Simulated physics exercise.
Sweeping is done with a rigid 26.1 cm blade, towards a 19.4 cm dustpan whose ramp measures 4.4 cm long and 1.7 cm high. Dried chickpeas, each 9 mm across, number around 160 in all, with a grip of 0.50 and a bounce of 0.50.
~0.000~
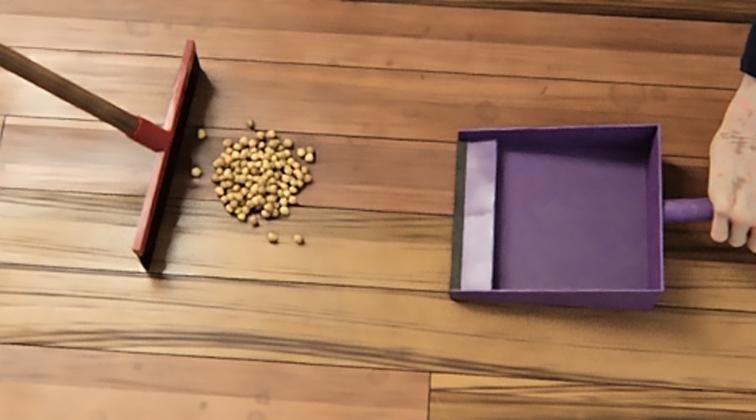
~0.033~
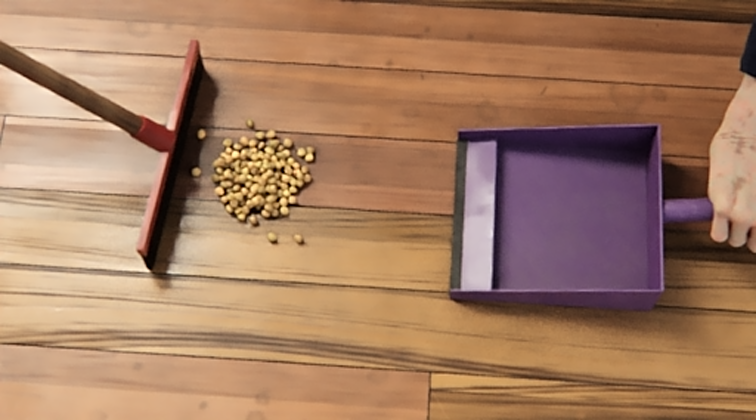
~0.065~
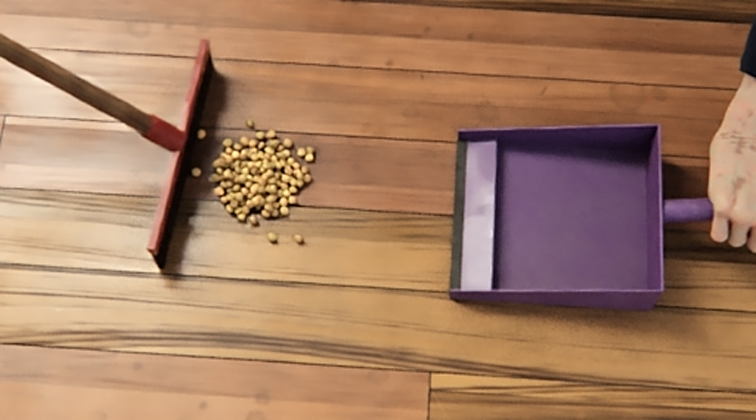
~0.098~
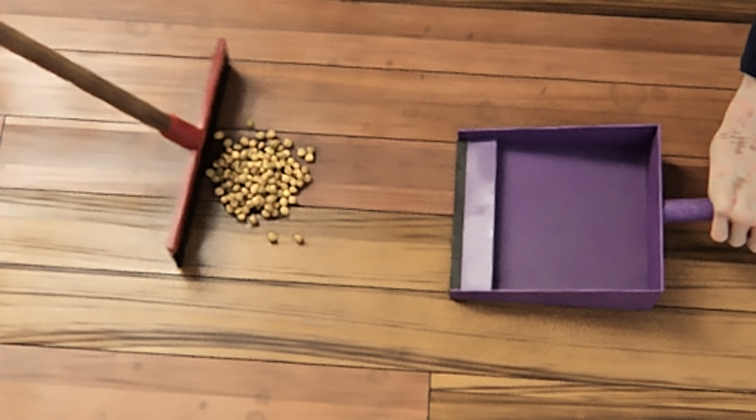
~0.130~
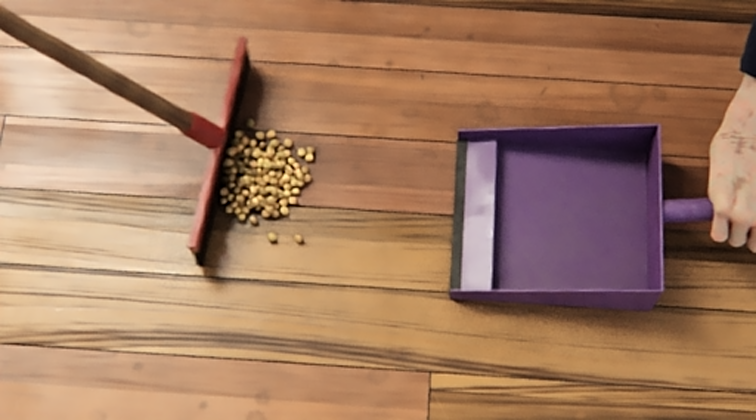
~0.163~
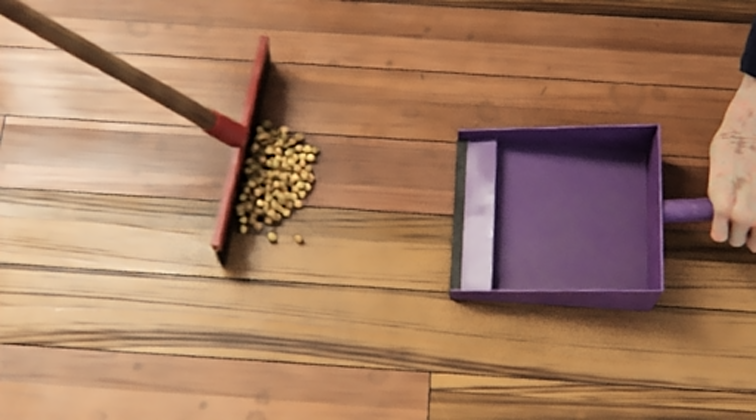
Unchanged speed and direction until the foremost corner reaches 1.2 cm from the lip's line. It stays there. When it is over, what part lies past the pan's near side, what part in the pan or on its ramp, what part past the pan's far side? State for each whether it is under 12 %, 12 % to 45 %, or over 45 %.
Near side: Under 12 %; pan: 12 % to 45 %; far side: 12 % to 45 %.
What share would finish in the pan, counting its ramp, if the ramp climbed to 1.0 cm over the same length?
Then around 30 percent, ramp counted.
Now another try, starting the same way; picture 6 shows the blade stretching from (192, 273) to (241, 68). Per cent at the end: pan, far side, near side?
Pan: 40, far side: 5, near side: 15.
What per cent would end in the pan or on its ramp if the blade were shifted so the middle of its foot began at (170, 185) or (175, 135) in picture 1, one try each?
30 and 20 per cent, roughly.
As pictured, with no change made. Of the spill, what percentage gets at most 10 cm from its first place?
I'd estimate roughly 0 per cent.
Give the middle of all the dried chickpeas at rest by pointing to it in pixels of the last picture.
Somewhere around (455, 182) in the final frame.
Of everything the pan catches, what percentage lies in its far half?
Close to 80 %.
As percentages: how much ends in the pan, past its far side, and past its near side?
Near side 0 %, pan 25 %, far side 15 %.
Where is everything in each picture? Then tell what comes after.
Blade from (138, 250) to (191, 48), moved 0.0 cm, 0 of the pieces shifted so far; middle of the pieces at (256, 172); pan at (568, 224), in the first frame.
Blade from (142, 250) to (195, 47), moved 0.4 cm, 0 of the pieces shifted so far; middle of the pieces at (256, 172), in the second frame.
Blade from (153, 249) to (205, 47), moved 1.6 cm, 0 of the pieces shifted so far; middle of the pieces at (256, 172), in the third frame.
Blade from (172, 248) to (222, 46), moved 3.6 cm, 2 of the pieces shifted so far; middle of the pieces at (256, 172), in the fourth frame.
Blade from (194, 247) to (243, 44), moved 6.0 cm, 44 of the pieces shifted so far; middle of the pieces at (259, 172), in the fifth frame.
Blade from (217, 245) to (265, 43), moved 8.5 cm, 150 of the pieces shifted so far; middle of the pieces at (276, 180); pan at (568, 224). Its pace works out near 0.75 m/s, heading 8 degrees away from the viewer's side, in the sixth frame.
After 0.32 s, middle of the blade 13 cm from the lip; 0 % over the lip, far side 10 %, near side 0 %.
After 0.42 s, middle of the blade 5 cm from the lip; 0 % over the lip, far side 15 %, near side 0 %.
Then, at 0.66 s, middle of the blade 3 cm from the lip; 25 % over the lip, far side 15 %, near side 0 %.
At rest (1.2 s), near side 0 %, pan 25 %, far side 15 %, in front of the lip or behind the blade 60 %.
